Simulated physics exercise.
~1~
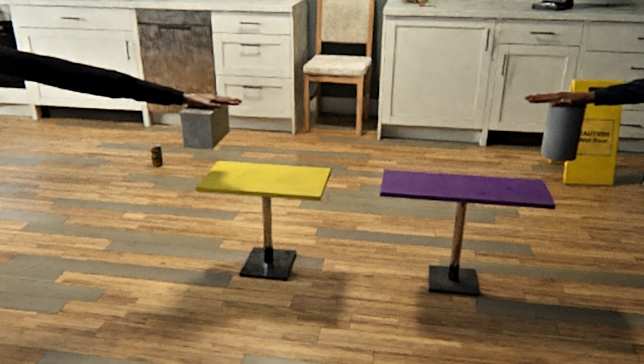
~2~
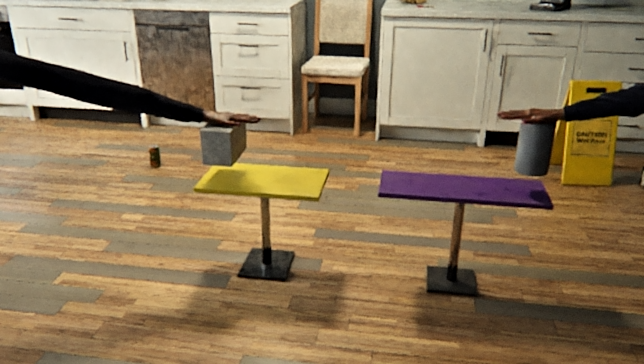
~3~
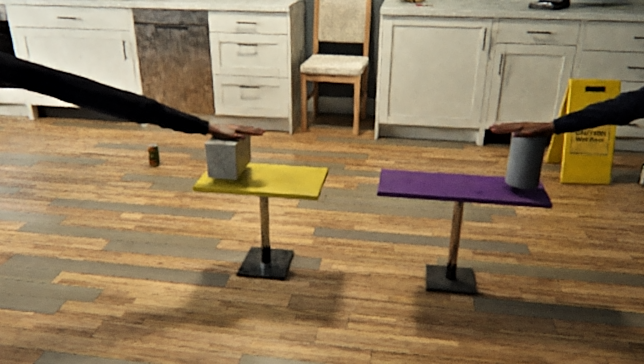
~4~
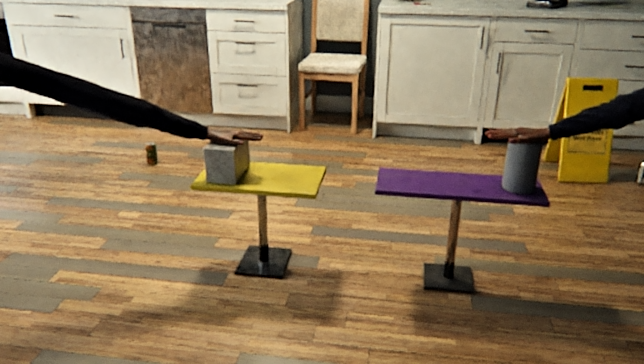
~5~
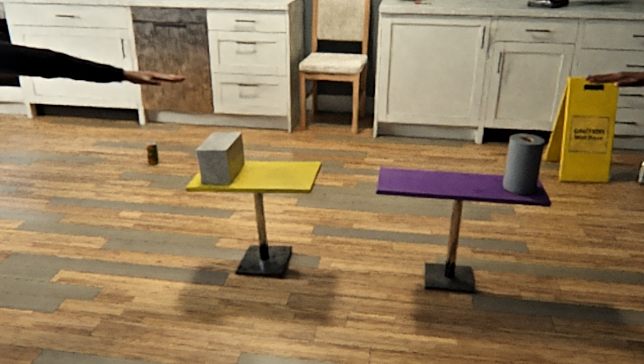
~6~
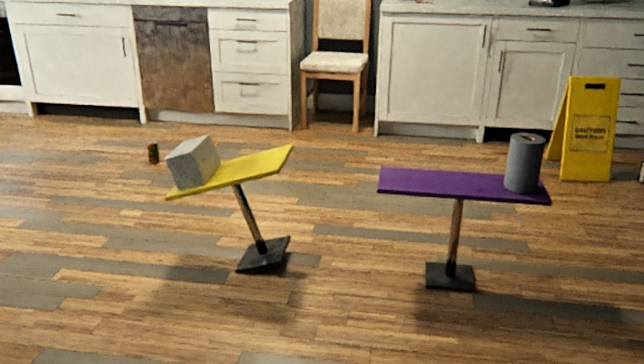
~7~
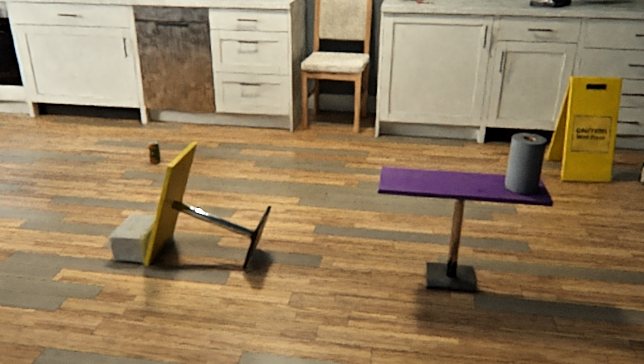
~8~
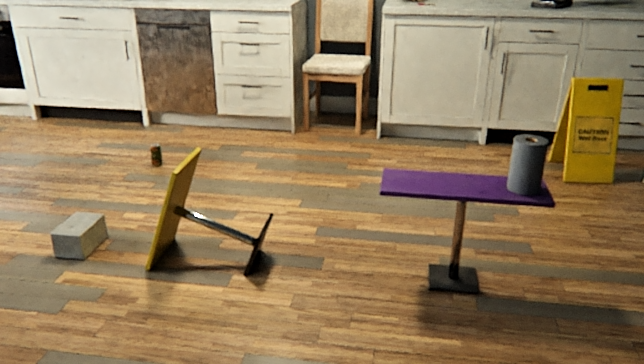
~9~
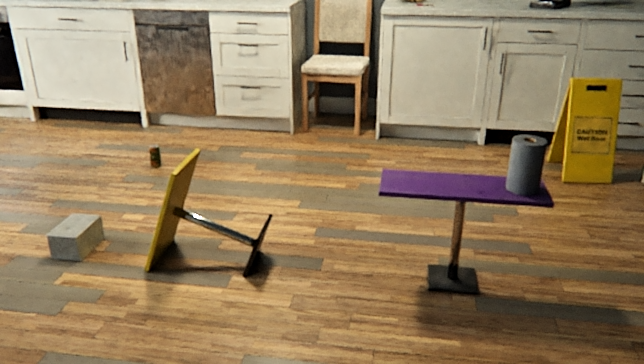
Two hands set down gray objects and withdraw; the yellow stand topples left, the purple stays upright.
